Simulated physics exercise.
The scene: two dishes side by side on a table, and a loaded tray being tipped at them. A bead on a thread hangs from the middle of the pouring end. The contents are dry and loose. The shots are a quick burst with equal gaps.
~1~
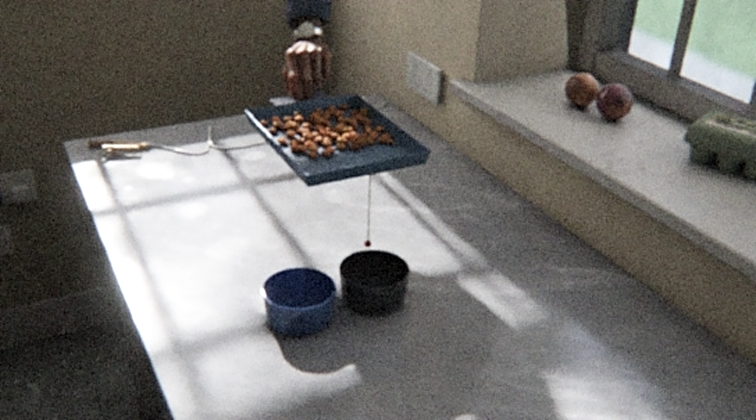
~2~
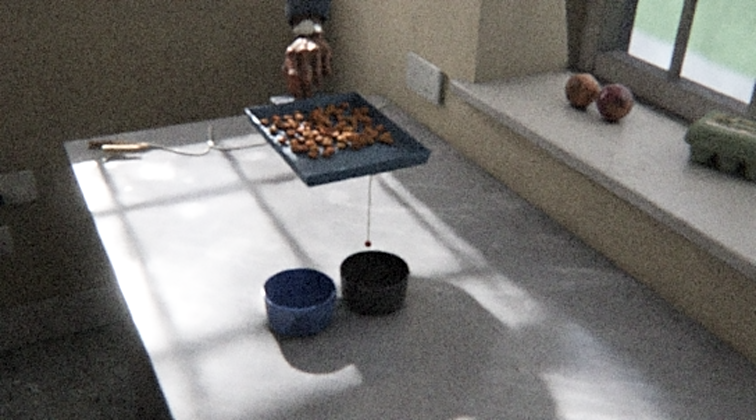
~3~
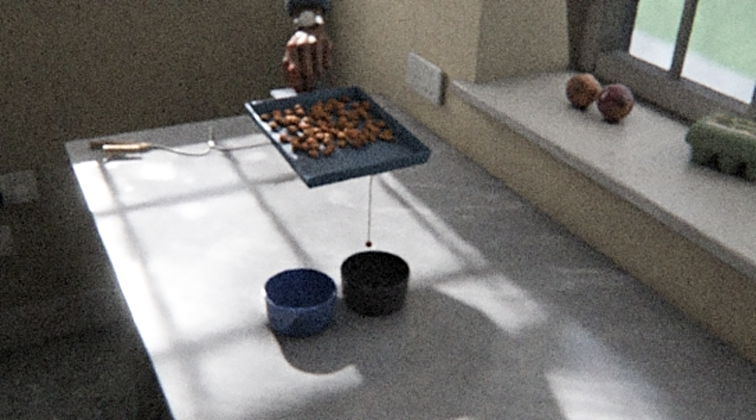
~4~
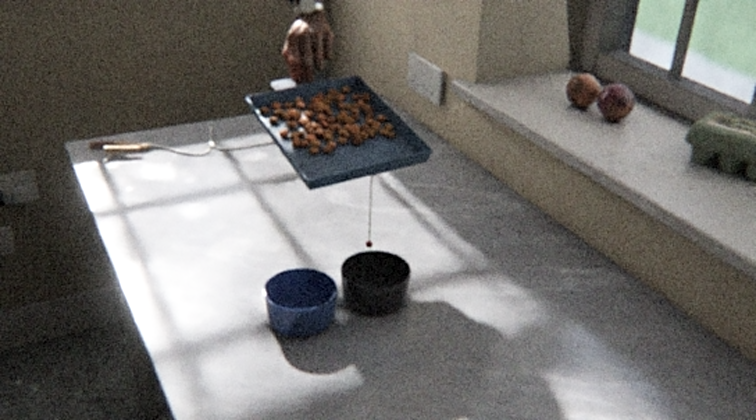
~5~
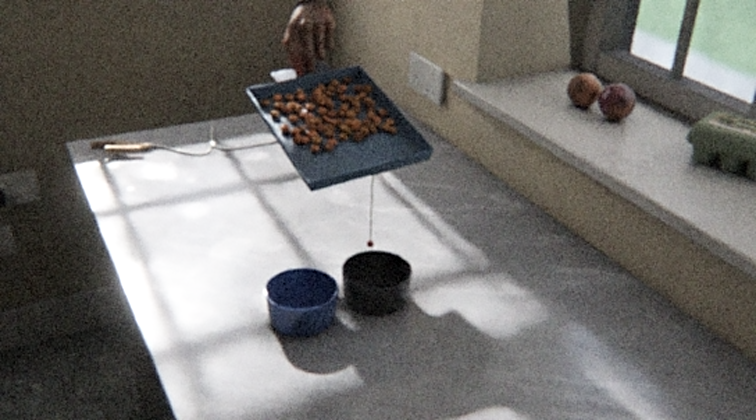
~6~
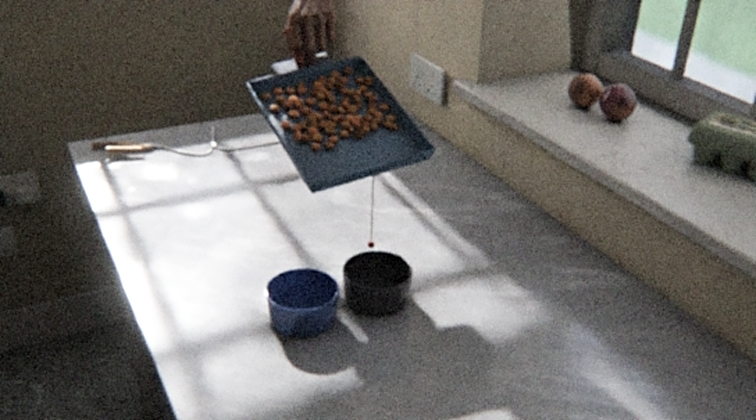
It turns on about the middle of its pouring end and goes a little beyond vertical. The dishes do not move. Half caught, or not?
In the dishes lies the larger part of it.
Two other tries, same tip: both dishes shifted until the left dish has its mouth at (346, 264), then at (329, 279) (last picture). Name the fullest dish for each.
One: Left. Two: Left.
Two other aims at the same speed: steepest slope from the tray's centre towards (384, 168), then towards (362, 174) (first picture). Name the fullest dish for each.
First the dish on the right, then the right dish.
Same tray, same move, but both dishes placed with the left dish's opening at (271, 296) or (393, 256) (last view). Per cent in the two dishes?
First some 70, then 10 per cent.
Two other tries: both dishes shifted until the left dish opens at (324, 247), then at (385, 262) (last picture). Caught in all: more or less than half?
First less than half, then not half.
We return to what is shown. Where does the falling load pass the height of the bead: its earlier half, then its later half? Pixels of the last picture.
At about (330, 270), then at (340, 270).
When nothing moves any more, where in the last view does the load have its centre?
Near (336, 304).
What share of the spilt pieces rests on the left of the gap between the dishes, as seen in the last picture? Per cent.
Near 60 %.
Shortly afterwards, tray tipped steeply; all but a few on the tray; only a few in the air.
Next, tray tipped right over; near two thirds on the tray; near a quarter in the left dish; only a few in the right dish; a little outside both; only a few in the air.
Some moments later, tray tipped past a quarter turn; near a third in the left dish; near a quarter in the right dish; near a third outside both.
In the end, tray tipped past a quarter turn; near a third in the left dish; near a quarter in the right dish; near a third outside both.
